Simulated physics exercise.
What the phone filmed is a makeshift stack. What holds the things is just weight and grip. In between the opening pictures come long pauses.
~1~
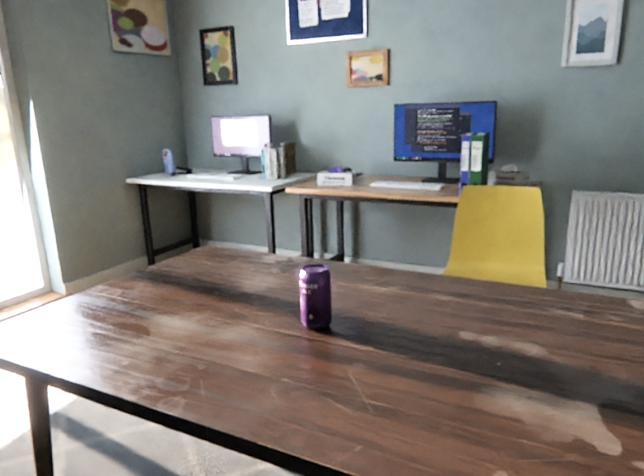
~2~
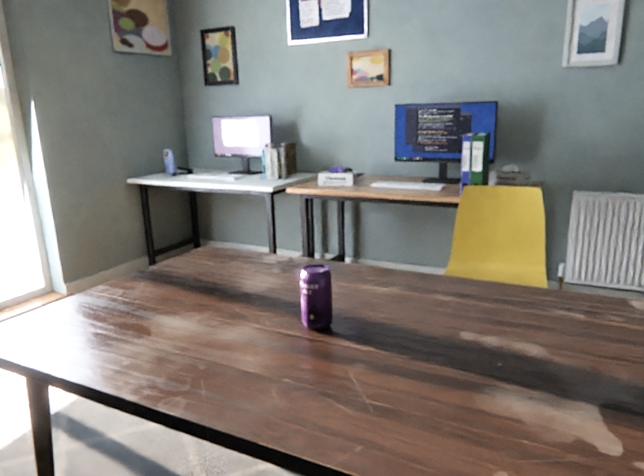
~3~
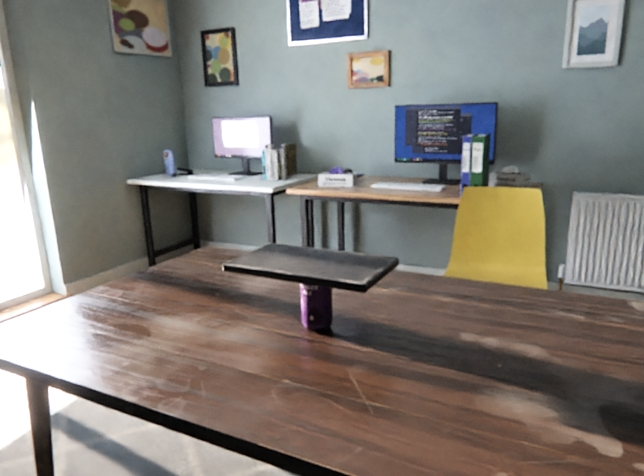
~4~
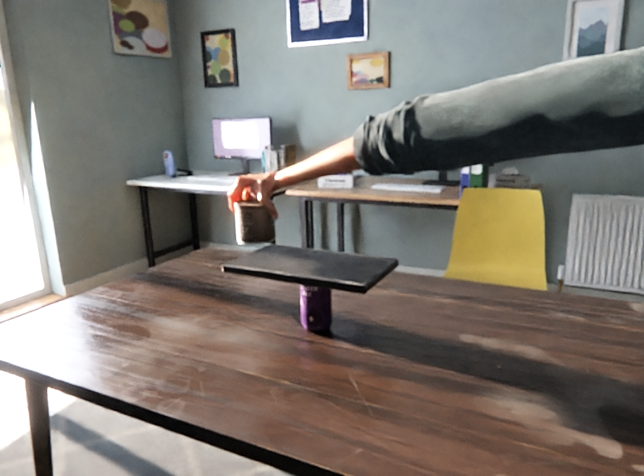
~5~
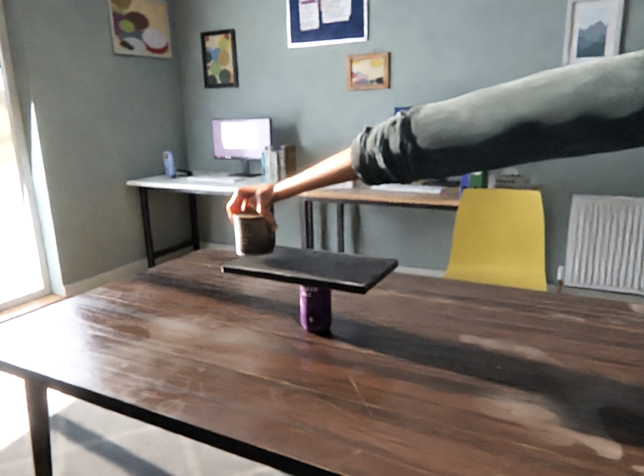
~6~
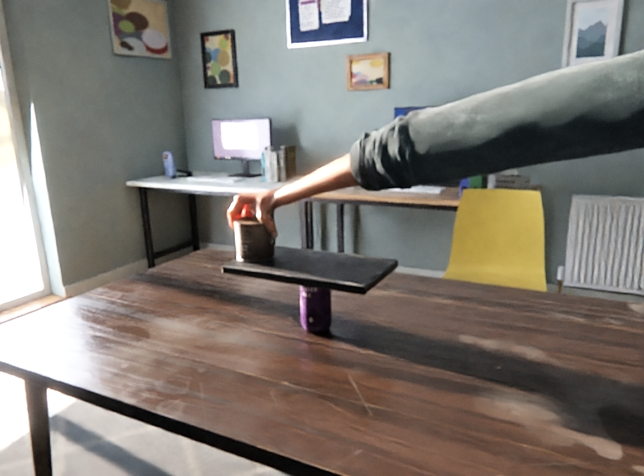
A hand lowers a brown tin onto the left end of a board on a purple can.
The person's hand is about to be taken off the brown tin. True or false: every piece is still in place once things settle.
False.
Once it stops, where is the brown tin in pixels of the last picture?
Close to pixel (218, 298).
Then, 0.50 s past the last view, brown tin now fallen; black lid rocked 57° from its first pose.
Then, 0.60 s past the last view, black lid rocked 54° from its first pose.
Finally, fallen, brown tin and black lid; purple can still in place. Final places as the last picture's camera would see them, brown tin near (218, 298). The stack loses its balance.
